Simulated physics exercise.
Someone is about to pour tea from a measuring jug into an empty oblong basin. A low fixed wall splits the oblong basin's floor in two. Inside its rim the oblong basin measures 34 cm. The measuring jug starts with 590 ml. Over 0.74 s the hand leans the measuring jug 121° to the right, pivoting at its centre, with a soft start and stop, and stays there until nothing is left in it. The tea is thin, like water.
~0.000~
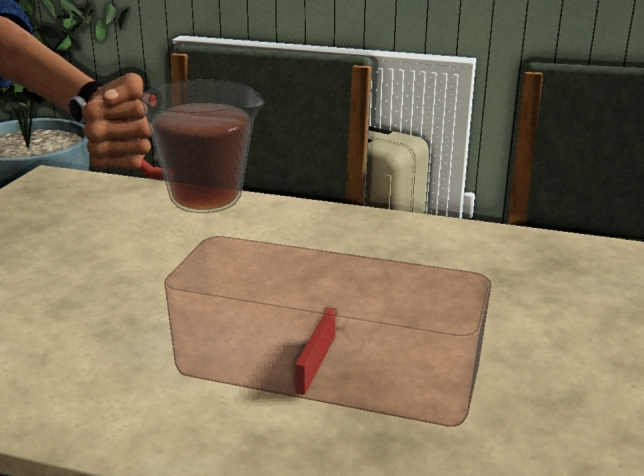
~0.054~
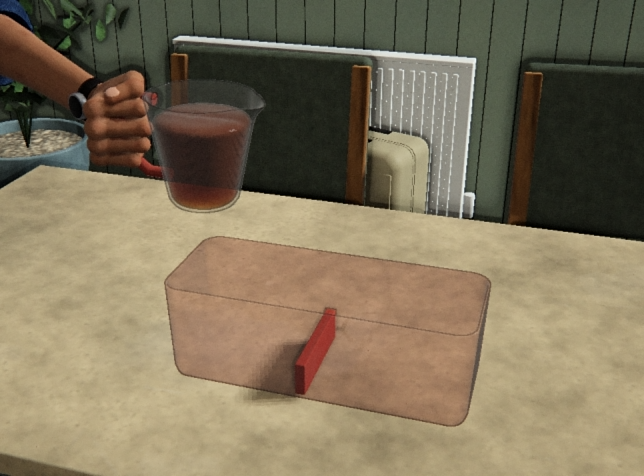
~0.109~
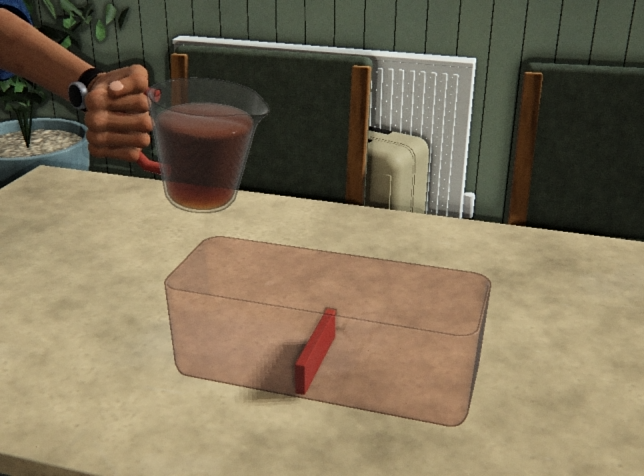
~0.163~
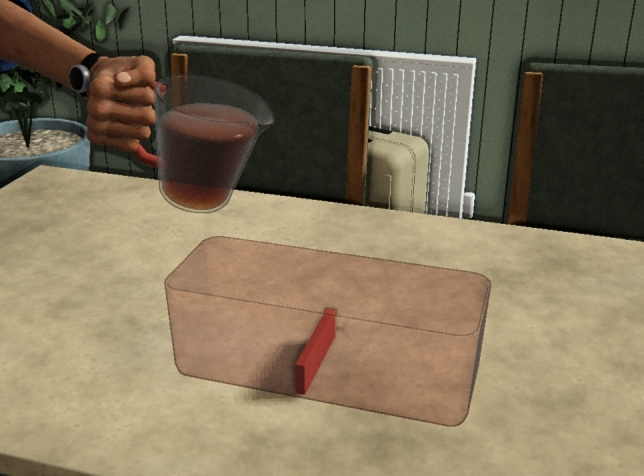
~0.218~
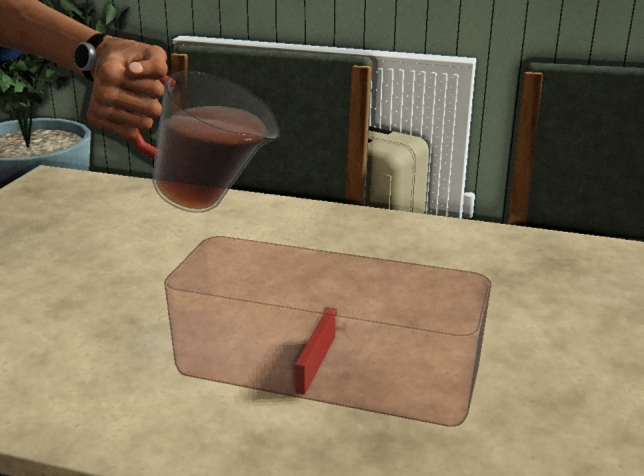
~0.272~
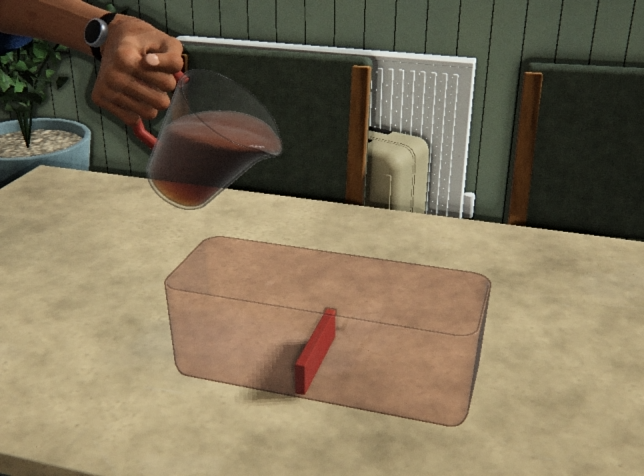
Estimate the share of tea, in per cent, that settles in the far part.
Roughly 38 per cent is past the wall.
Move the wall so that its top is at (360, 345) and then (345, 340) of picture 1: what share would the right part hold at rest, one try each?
First 10, then 10 per cent.
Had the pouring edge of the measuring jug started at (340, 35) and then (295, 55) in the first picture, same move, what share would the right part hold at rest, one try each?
First 80, then 85 per cent.
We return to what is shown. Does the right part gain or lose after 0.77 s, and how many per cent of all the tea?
It goes up by about 3.
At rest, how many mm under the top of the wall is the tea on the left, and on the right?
Left about 22 mm, right about 30 mm.
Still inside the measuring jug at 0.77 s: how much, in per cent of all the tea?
Near 1 in a hundred.
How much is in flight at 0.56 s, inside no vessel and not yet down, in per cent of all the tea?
About 28 per cent.
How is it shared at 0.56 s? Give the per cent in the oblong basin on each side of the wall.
Some 8 per cent left and 26 right.
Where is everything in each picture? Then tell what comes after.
Tilt 0°; pouring edge (262, 104); surface from (159, 111) to (249, 120); the oblong basin's rim runs from (186, 261) to (485, 307); the wall's top is at (316, 337), in the first picture.
Tilt 2°; pouring edge (264, 106); surface from (160, 111) to (250, 122), in the second picture.
Tilt 6°; pouring edge (268, 112); surface from (162, 110) to (252, 124), in the third picture.
Tilt 14°; pouring edge (273, 122); surface from (166, 111) to (258, 127), in the fourth picture.
Tilt 24°; pouring edge (279, 136); surface from (170, 115) to (268, 132), in the fifth picture.
Tilt 36°; pouring edge (282, 153); surface from (169, 125) to (279, 141); 1 per cent is over the edge, in the sixth picture.
By 0.56 s the tilt is 105° and 39 per cent is still to pour, 8 is left of the wall and 26 right of it.
By 0.77 s the tilt is 121° and 1 per cent is still to pour, 59 is left of the wall and 35 right of it.
By 1.00 s the tilt is 121° and 0 per cent is still to pour, 59 is left of the wall and 38 right of it.
By 1.24 s the tilt is 121° and 0 per cent is still to pour, 59 is left of the wall and 38 right of it.
At rest 59 per cent lies left of the wall, 38 right of it and 4 outside.
